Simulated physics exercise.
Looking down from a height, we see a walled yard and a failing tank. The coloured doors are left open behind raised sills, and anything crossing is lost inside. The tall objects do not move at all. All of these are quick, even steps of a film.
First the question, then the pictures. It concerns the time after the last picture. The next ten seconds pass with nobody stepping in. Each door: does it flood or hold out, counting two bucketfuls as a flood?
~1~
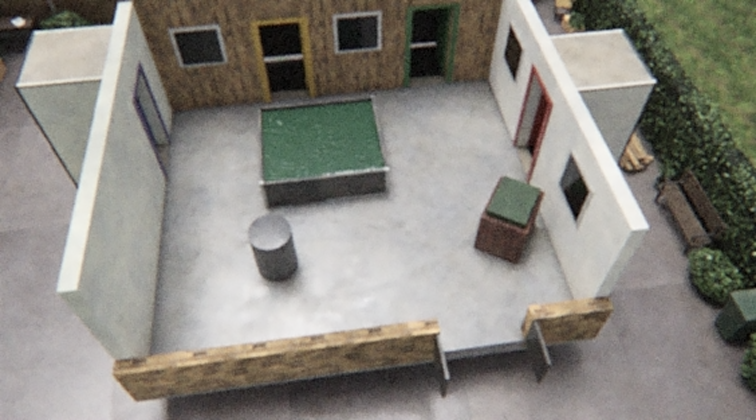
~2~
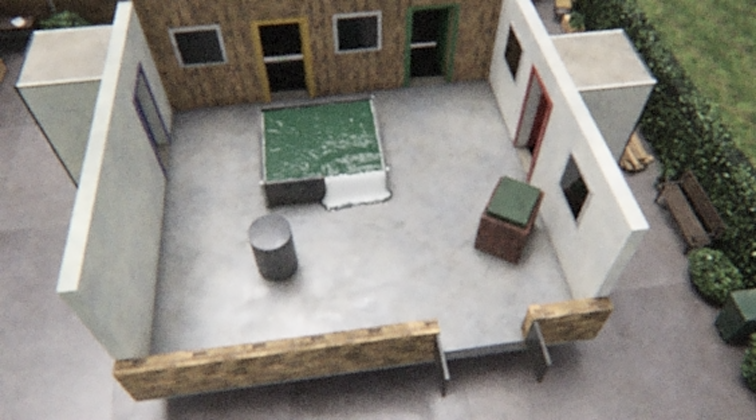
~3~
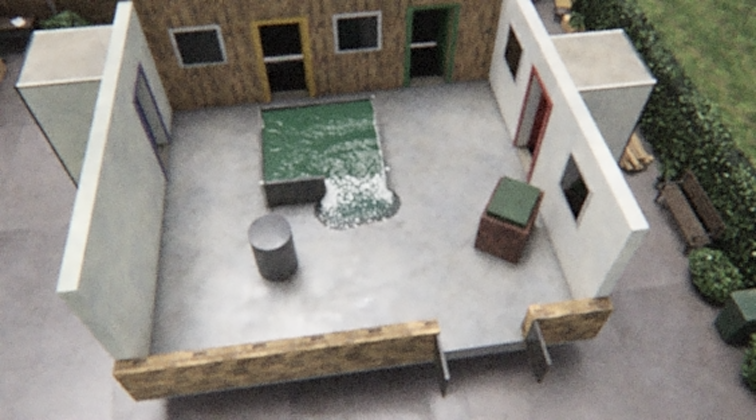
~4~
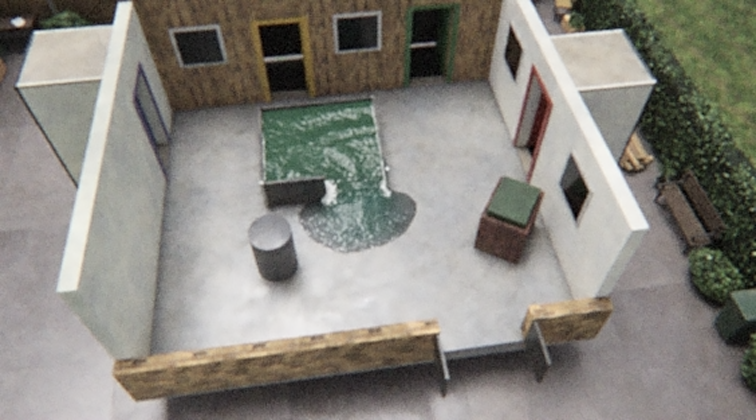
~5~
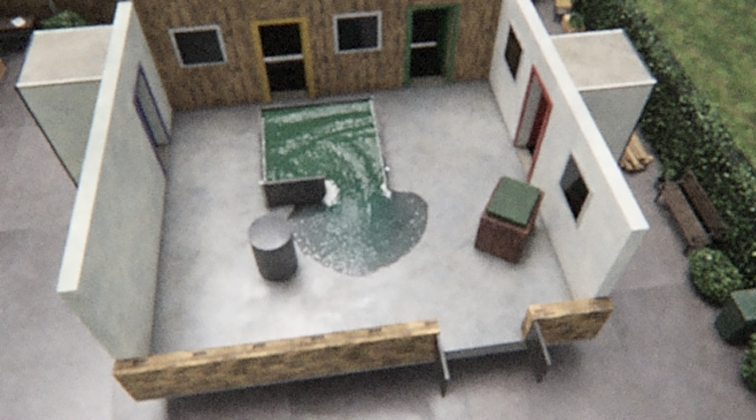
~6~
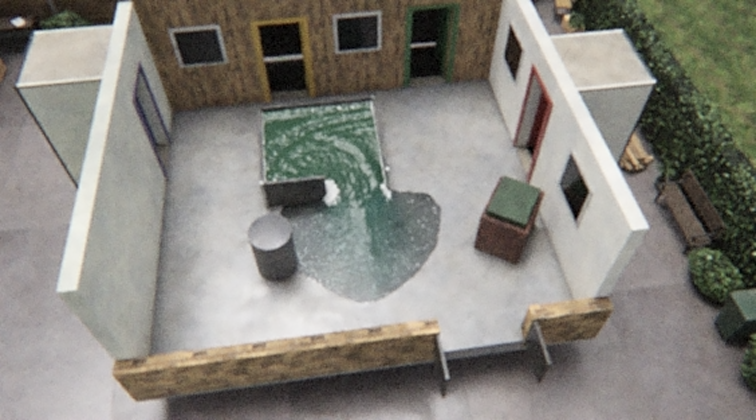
Blue door holds out, red door holds out, yellow door holds out, green door holds out.
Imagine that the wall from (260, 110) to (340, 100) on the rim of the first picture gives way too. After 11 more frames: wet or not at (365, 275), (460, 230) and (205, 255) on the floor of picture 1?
In turn: Untouched, then untouched, then untouched.
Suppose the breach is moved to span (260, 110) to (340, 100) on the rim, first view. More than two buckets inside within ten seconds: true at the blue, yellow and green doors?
The blue one exceeds the limit, the yellow one exceeds the limit, and the green one remains below.
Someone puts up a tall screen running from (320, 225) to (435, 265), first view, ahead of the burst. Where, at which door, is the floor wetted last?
Answer: The yellow door.
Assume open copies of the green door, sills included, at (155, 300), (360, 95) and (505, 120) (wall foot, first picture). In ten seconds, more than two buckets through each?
Well, the first breaks the limit, the next remains within bounds, and the last remains within bounds.
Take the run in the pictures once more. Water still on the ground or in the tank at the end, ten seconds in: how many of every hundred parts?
Result: Close to 72 %.
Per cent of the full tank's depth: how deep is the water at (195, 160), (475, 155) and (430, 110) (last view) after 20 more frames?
0, 0, 0 %.
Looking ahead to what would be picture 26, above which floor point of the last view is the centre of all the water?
At roughly (338, 227).
A moment on, water covers 25 % of the floor; the blue door not reached, the red door not reached, the yellow door not reached, the green door not reached.
Next, water covers 30 % of the floor; the blue door not reached, the red door not reached, the yellow door not reached, the green door not reached.
Then, water covers 40 % of the floor; the blue door not reached, the red door not reached, the yellow door not reached, the green door not reached.
Later, water covers 65 % of the floor; the blue door wet at the sill, nothing in, the red door wet at the sill, nothing in, the yellow door not reached, the green door not reached.
In the end, water covers 80 % of the floor; the blue door wet at the sill, nothing in, the red door wet at the sill, nothing in, the yellow door wet at the sill, nothing in, the green door not reached.
